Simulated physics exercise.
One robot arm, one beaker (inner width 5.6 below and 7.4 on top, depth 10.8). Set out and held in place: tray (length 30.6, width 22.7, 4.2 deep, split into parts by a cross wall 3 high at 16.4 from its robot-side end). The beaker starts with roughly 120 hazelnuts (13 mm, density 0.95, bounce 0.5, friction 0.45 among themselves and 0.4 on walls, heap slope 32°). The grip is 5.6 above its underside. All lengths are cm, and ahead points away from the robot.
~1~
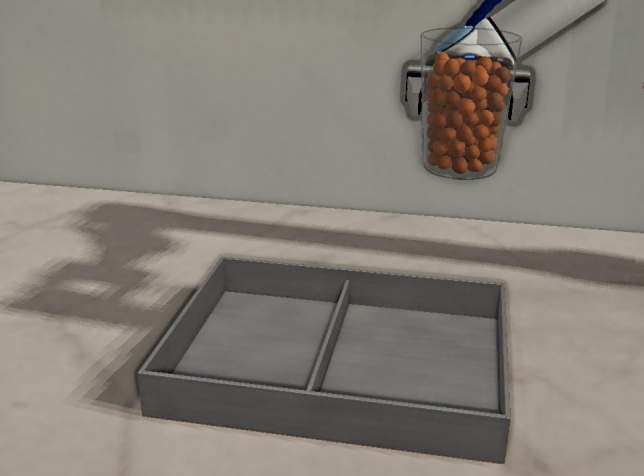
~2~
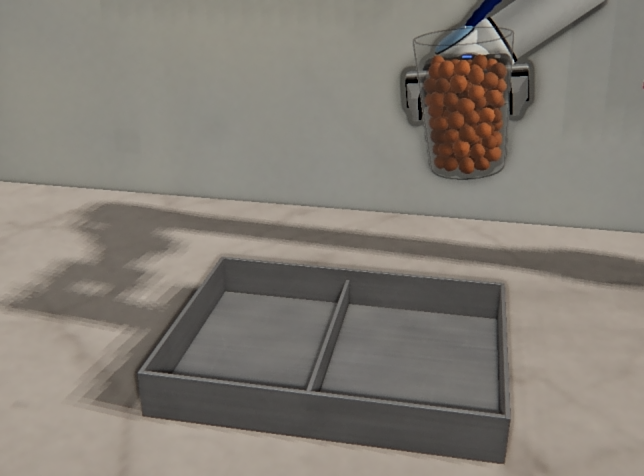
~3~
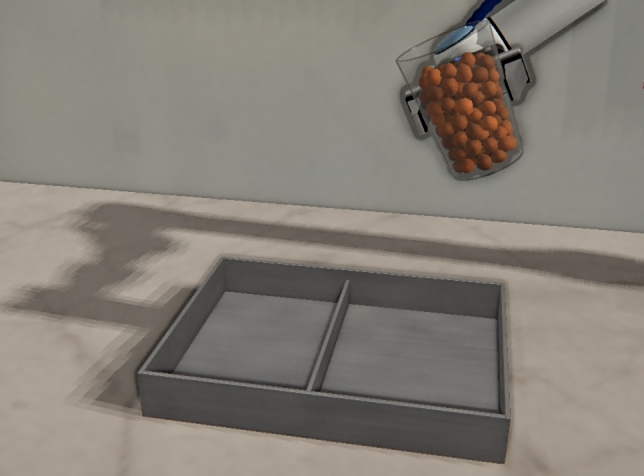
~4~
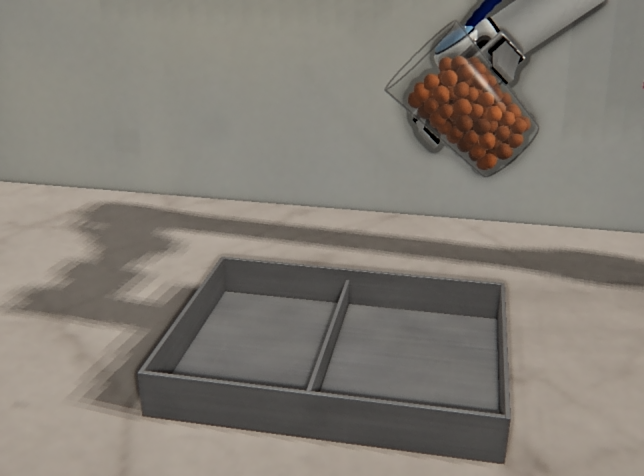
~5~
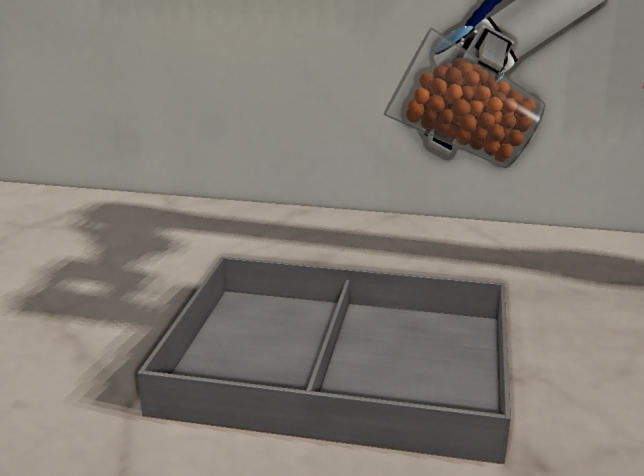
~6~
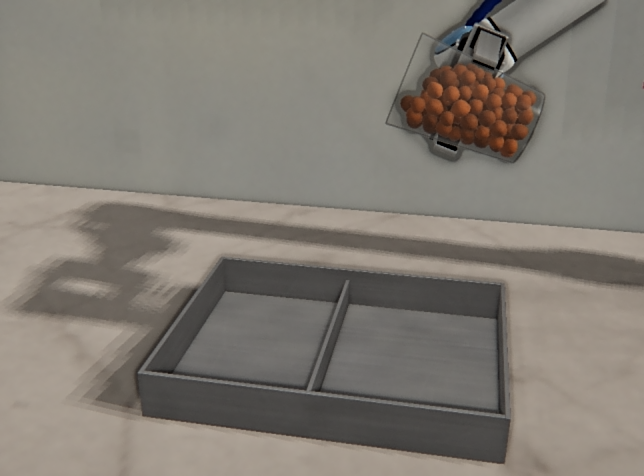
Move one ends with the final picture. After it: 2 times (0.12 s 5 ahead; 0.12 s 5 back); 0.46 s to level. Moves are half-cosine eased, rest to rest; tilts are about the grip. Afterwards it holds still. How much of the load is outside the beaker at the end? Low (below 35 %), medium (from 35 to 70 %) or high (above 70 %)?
A medium share, from 35 to 70 %, ends outside the beaker.
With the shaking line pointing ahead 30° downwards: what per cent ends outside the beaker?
Some 30 per cent.
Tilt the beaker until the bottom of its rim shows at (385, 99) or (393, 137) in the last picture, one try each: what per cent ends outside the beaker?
About 25 and 90 per cent.
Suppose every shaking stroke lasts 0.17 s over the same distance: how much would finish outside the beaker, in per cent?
Then about 30 per cent.
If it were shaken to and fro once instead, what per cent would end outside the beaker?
It would be near 40 per cent.
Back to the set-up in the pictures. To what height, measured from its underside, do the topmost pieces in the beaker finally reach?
Roughly 6.5 cm.
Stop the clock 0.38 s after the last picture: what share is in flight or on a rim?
Roughly 14 per cent.
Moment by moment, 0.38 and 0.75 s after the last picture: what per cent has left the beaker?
About 35, 50.
Then, 0.38 s later, tilted 71° forward, highest piece 28 above the table; 77 in the beaker, 20 in the far-side part, 5 in the robot-side part, 1 on the table or floor, 17 in flight or on a rim.
Then, 0.75 s later, tilted 25° forward, highest piece 29 above the table; 57 in the beaker, 43 in the far-side part, 17 in the robot-side part, 3 on the table or floor.
Then, 1.14 s later, level, highest piece 28 above the table; 57 in the beaker, 43 in the far-side part, 17 in the robot-side part, 3 on the table or floor.
Then, 2.19 s later, level, highest piece 28 above the table; 57 in the beaker, 43 in the far-side part, 17 in the robot-side part, 3 on the table or floor.
At rest, 57 in the beaker, 43 in the far-side part, 17 in the robot-side part, 3 on the table or floor. That is 52 % outside the beaker.
